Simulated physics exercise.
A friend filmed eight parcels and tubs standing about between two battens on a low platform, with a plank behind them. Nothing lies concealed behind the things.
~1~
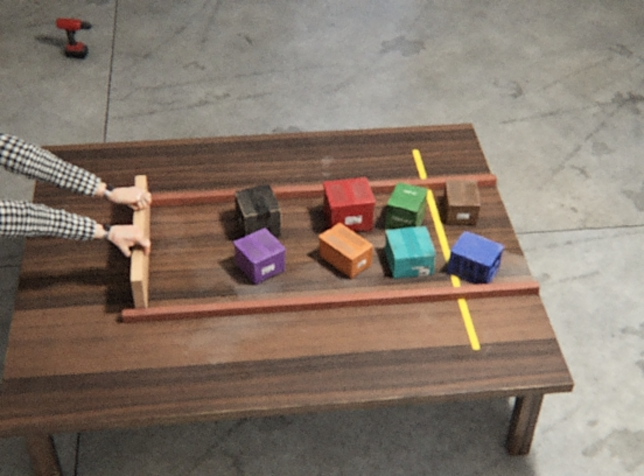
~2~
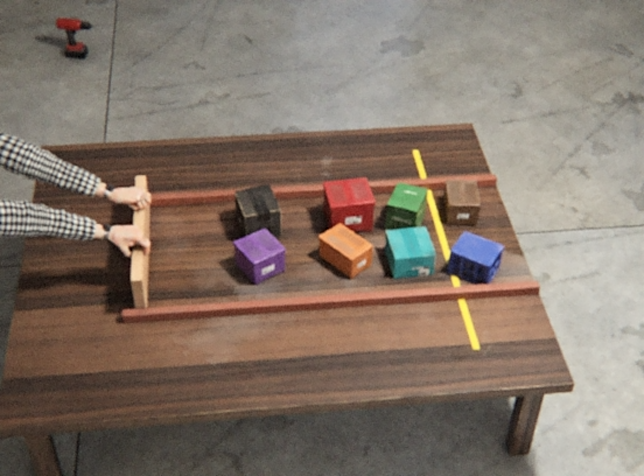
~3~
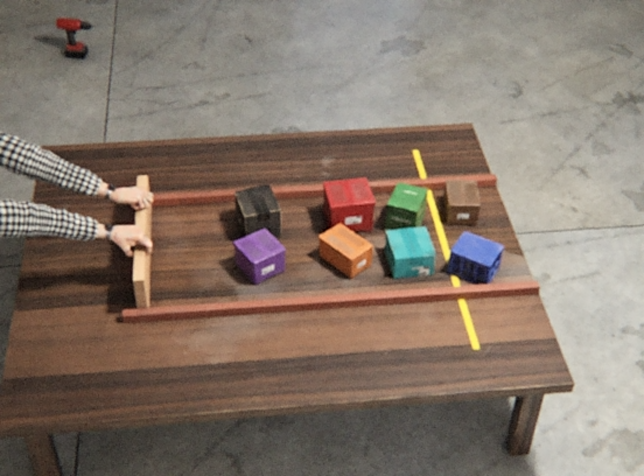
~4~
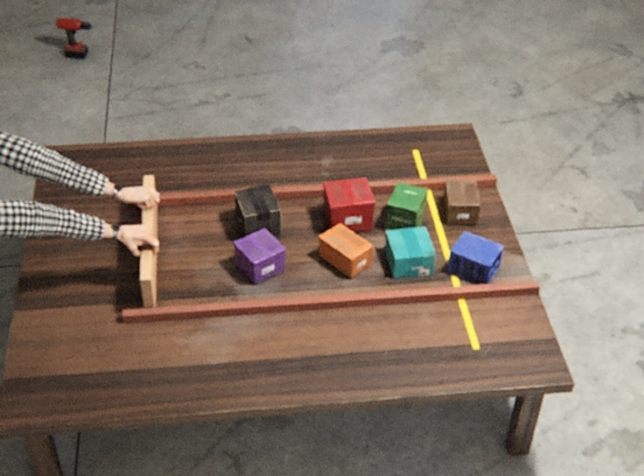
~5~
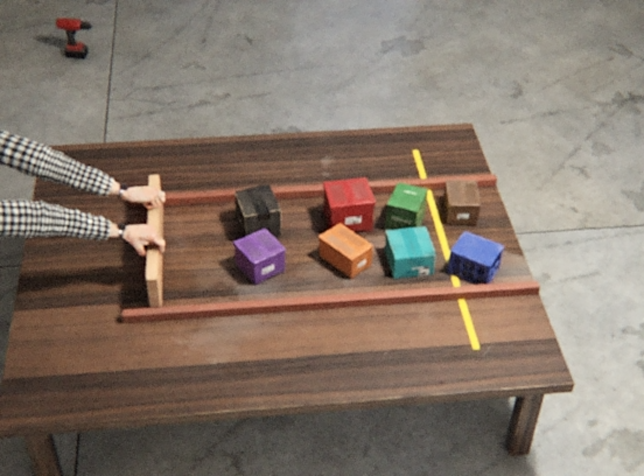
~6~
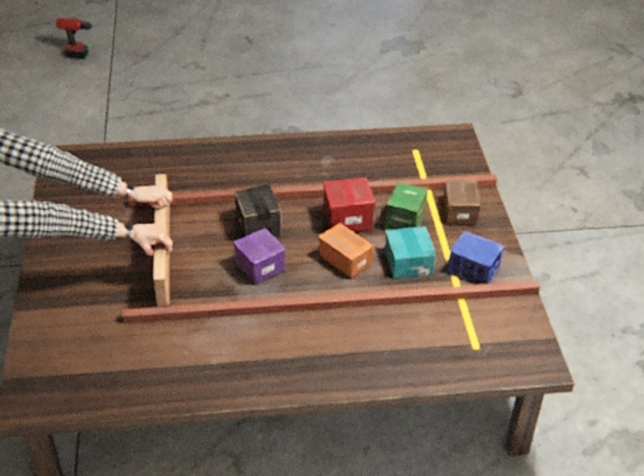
Two hands in black-and-white checked sleeves hold an upright wooden plank at the left of a dark wooden table on a concrete floor, seen from above at an angle. Between two reddish battens stand eight boxes, black, red, green and brown behind purple, orange, turquoise and blue, with yellow tape crossing at the right. The hands slide the plank slightly rightward, while the boxes and camera stay still.
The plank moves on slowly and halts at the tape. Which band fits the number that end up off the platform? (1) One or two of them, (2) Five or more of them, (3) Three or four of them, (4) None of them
3, three or four of them.
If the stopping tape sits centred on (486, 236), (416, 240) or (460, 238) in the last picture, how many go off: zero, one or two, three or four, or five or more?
More than four; one to two; at least five.
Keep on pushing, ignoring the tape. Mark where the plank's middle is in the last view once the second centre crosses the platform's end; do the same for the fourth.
At (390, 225) for the second, at (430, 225) for the fourth.
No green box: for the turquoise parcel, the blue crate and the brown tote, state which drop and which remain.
I'd say the turquoise parcel gets knocked off, the blue crate gets knocked off and the brown tote gets knocked off.
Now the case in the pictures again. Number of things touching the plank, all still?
Count: 2.
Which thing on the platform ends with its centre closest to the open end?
That one's the red tote.
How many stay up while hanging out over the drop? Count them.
That adds up to 1.
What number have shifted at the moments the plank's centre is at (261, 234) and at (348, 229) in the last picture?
The count reaches 2 first and 8 second.
Early on, none off yet; brown tote at rest near (461, 203); blue crate at rest near (475, 260); green box at rest near (407, 210).
Finally, the number that fall off is three or four; lost, turquoise parcel, green box, blue crate and brown tote.
